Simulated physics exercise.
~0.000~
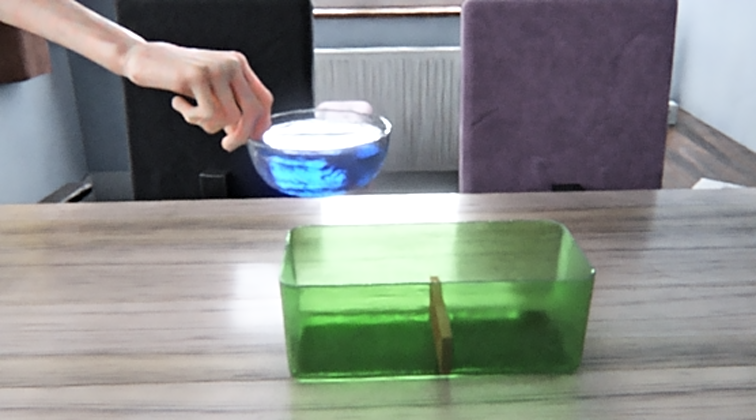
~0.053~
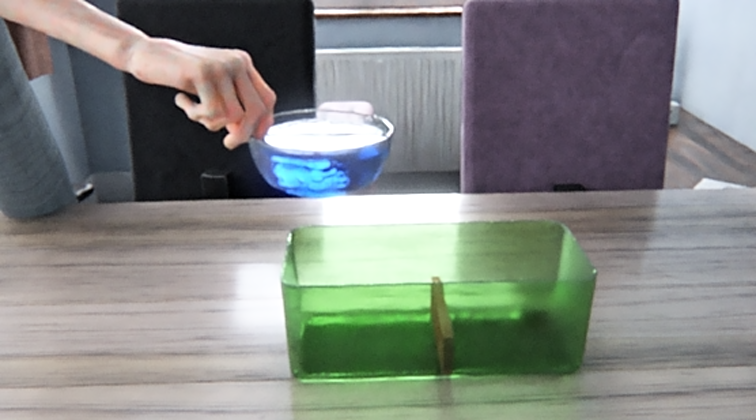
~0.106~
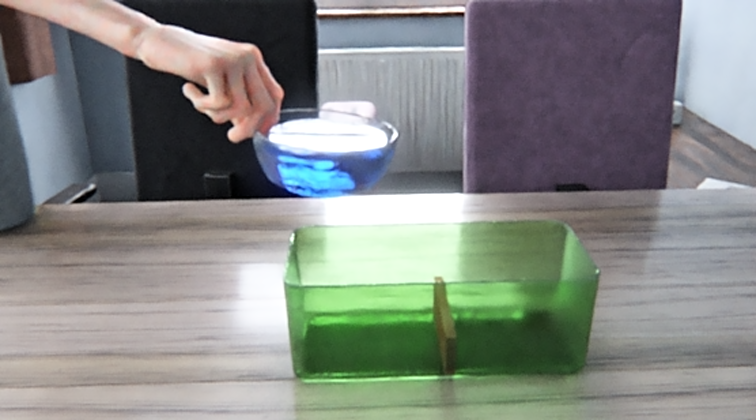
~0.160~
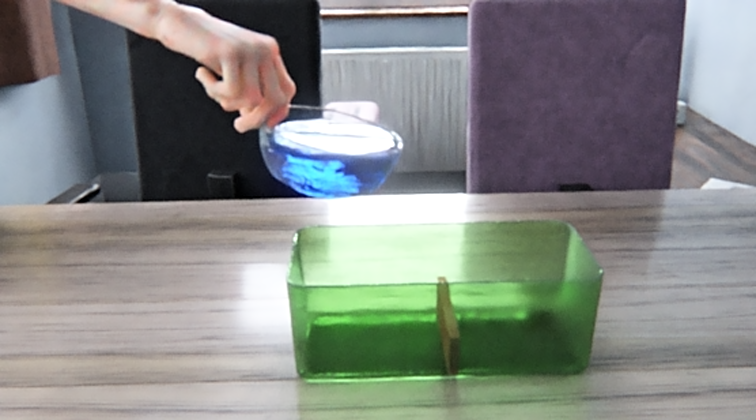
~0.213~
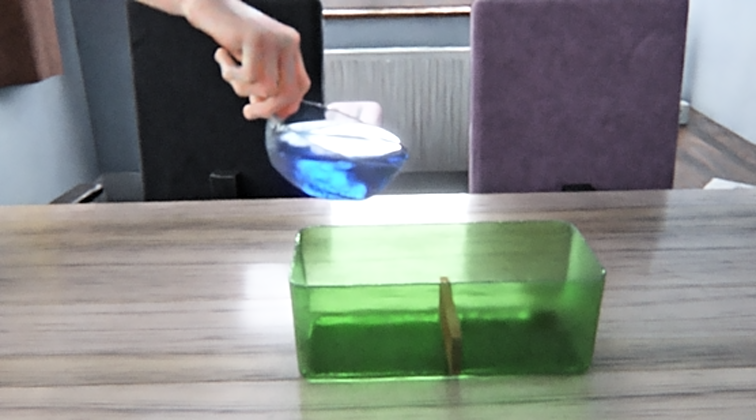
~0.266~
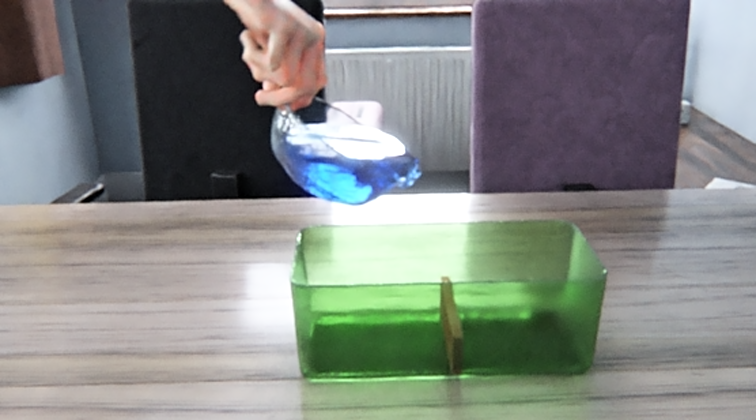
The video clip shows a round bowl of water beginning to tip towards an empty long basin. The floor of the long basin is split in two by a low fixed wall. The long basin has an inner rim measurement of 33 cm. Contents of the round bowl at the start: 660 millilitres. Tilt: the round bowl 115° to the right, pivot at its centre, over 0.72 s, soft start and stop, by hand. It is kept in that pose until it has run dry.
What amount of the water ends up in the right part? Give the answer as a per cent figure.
37 %.
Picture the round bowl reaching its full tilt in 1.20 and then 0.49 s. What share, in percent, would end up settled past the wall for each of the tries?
The first try gives around 55 percent, the second around 20 percent.
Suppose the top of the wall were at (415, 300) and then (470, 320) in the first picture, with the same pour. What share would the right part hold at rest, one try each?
Around 70 and 20 percent, in that order.
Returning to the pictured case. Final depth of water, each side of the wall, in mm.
Once settled, the left stands around 16 mm and the right around 12 mm.
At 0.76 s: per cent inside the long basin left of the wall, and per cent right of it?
Near 60 on the left, 36 on the right.
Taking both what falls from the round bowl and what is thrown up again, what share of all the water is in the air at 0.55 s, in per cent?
Roughly 20 percent.
Then, 0.55 s in, the tilt is 100° and 7 per cent is still to pour, 37 is left of the wall and 36 right of it.
Then, 0.76 s in, the tilt is 115° and 0 per cent is still to pour, 59 is left of the wall and 37 right of it.
Then, 0.98 s in, the tilt is 115° and 0 per cent is still to pour, 60 is left of the wall and 37 right of it.
Then, 1.22 s in, the tilt is 115° and 0 per cent is still to pour, 60 is left of the wall and 37 right of it.
Finally, 60 per cent lies left of the wall, 37 right of it and 3 outside.
